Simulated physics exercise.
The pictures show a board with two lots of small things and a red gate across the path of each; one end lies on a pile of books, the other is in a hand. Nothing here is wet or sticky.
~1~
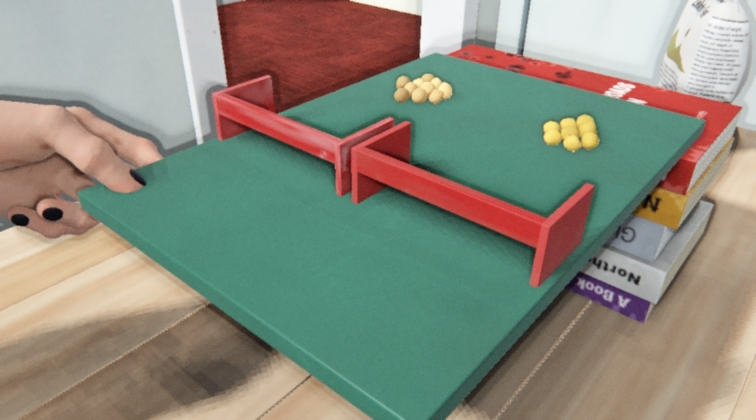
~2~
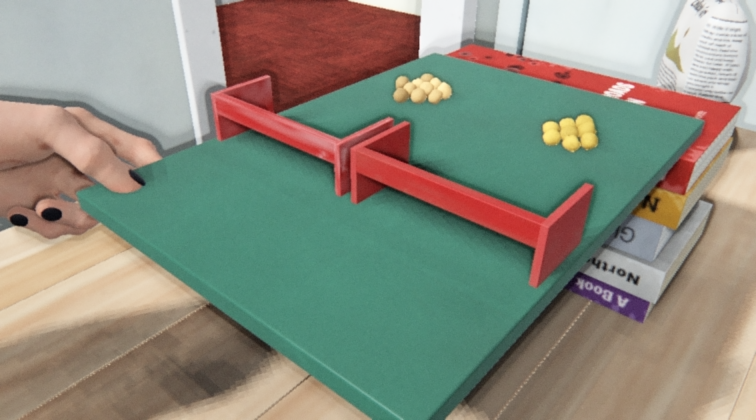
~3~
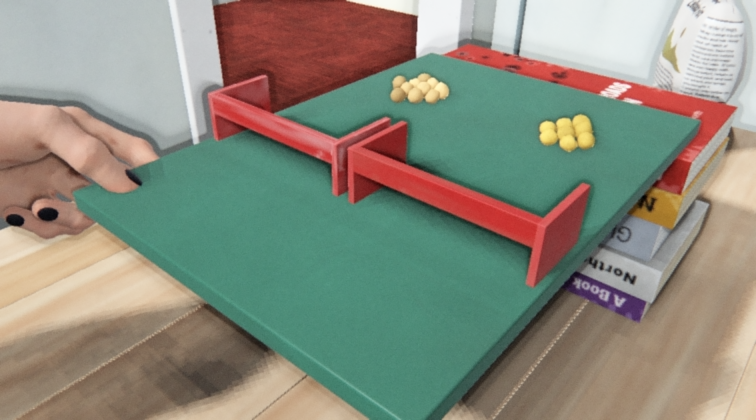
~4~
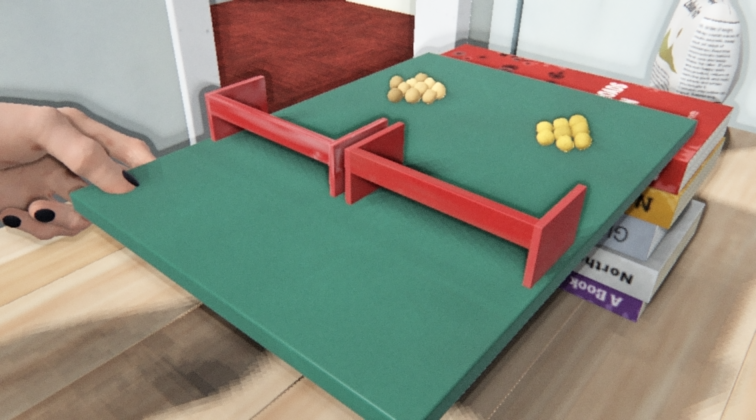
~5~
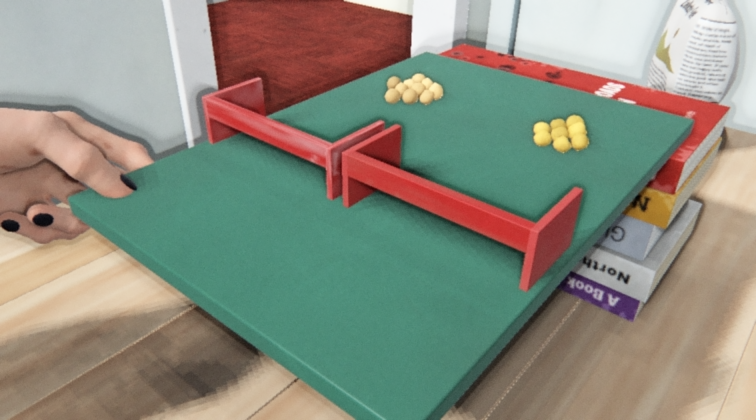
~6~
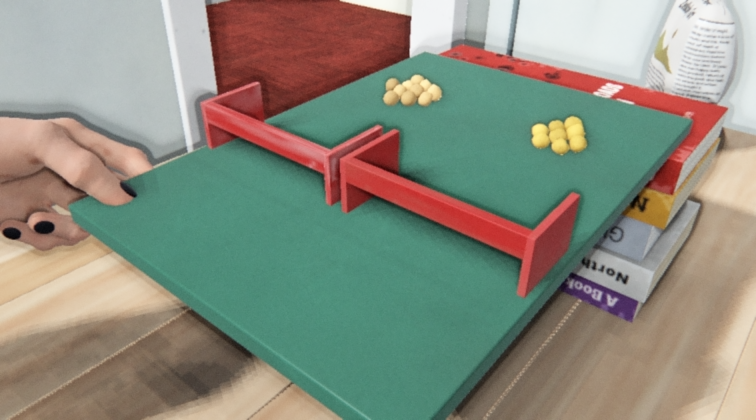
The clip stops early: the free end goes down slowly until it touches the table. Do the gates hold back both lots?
Nearer batch: It rolls on past the gate. Farther batch: It rolls on past the gate.
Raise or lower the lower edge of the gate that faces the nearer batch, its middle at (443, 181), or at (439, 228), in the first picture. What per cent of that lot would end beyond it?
First some 100, then 0 per cent.
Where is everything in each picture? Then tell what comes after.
Held end of the board at (412, 409), level; book pile at (557, 104), tall, over half the board's length; nearer batch at (570, 134), a few puffed corn balls; farther batch at (428, 90), a few dried chickpeas; nearer gate at (442, 193), its slot higher than a piece; farther gate at (275, 126), its slot higher than a piece, in the first picture.
Held end of the board at (412, 409), level; farther batch at (427, 90), in the second picture.
Held end of the board at (409, 409), level; nearer batch at (566, 134), in the third picture.
Held end of the board at (406, 410), level; farther batch at (422, 90), in the fourth picture.
Held end of the board, down by 1°; nearer batch at (560, 135), in the fifth picture.
Held end of the board, down by 2°; book pile at (546, 105); nearer batch at (558, 137), not moving; farther batch at (417, 92), not moving; nearer gate at (430, 204); farther gate at (264, 135), in the sixth picture.
Then, 0.77 s past the last view, board sloping at 17°; nearer batch on its way down; farther batch on its way down.
Then, 1.45 s past the last view, board sloping at 29°; nearer batch all past its gate; farther batch all past its gate.
Then, 2.03 s past the last view, board resting at 30°; nearer batch all past its gate; farther batch all past its gate.
Finally, board resting at 30°; nearer batch all past its gate; farther batch all past its gate.
